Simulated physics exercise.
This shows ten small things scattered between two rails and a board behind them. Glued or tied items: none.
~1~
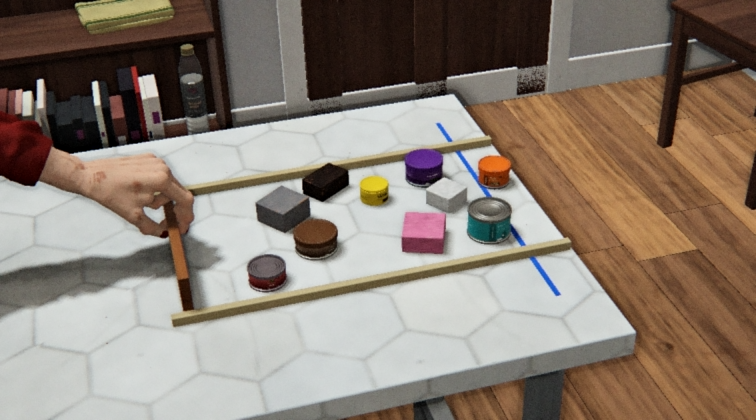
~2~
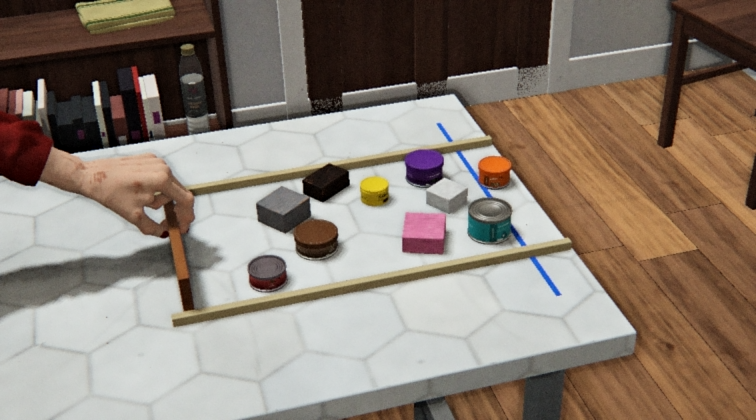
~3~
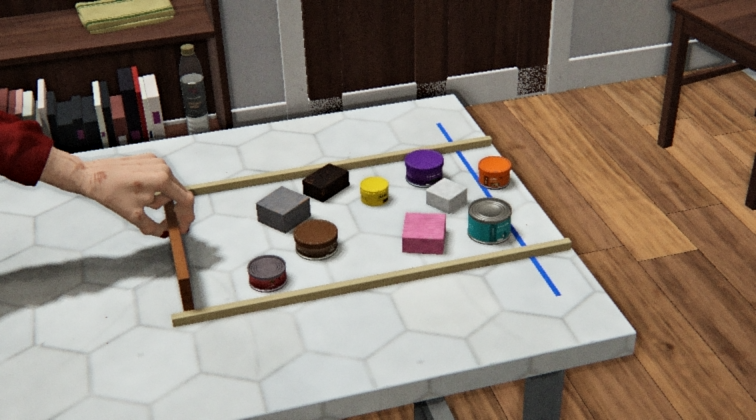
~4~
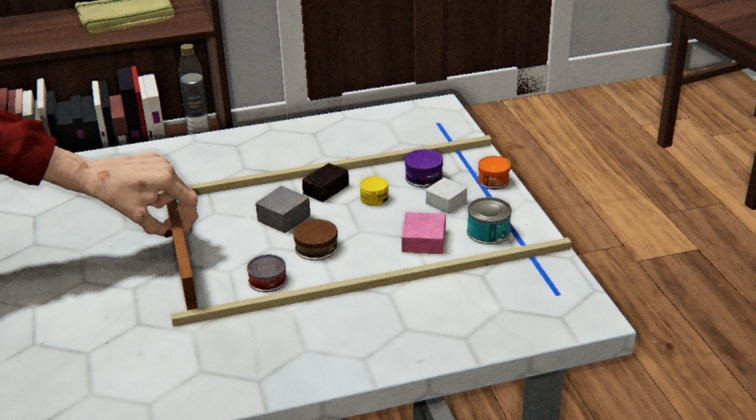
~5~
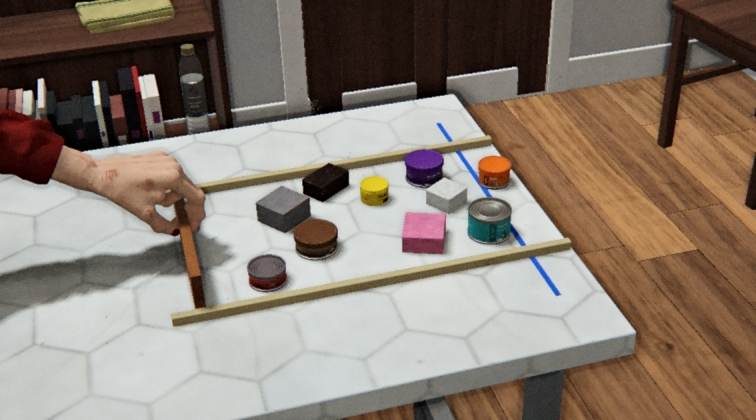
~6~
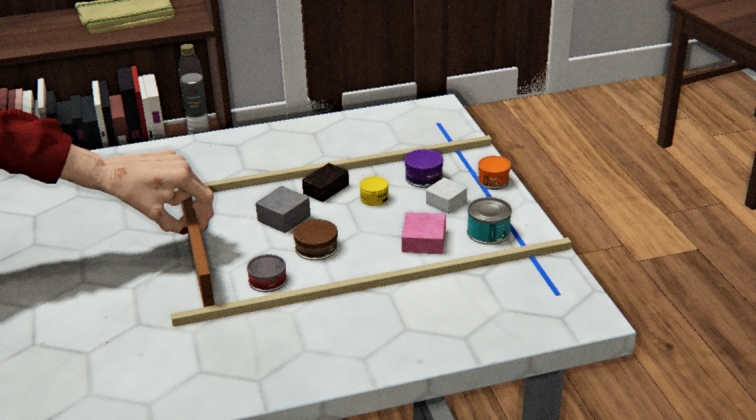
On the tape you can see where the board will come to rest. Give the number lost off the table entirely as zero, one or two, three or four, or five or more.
The sweep knocks five or above off.
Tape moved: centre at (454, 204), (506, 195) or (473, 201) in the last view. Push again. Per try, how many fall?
The counts: 2, 6 and 2.
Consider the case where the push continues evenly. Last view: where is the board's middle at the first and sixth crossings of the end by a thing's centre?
First: Around (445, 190). Next: Around (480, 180).
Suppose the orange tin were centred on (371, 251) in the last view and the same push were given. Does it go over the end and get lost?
From that start, the object then does not stay.
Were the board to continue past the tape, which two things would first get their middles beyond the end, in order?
That would be the turquoise pot first and then the orange tin.
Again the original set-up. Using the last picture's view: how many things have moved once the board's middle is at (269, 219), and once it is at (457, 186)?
Counting first: 2, next 10.
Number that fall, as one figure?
I count 6 in all.
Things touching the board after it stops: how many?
The count in contact is 4.
Early on, none off yet; orange tin at rest near (494, 172); turquoise pot at rest near (489, 221); white block at rest near (447, 195).
A while later, none off yet; orange tin at rest near (494, 172); turquoise pot travelled a little near (509, 218); white block moving near (455, 198).
Finally, the number that fall off is five or more; lost, yellow tub, pink block, purple tin, white block, turquoise pot and orange tin.
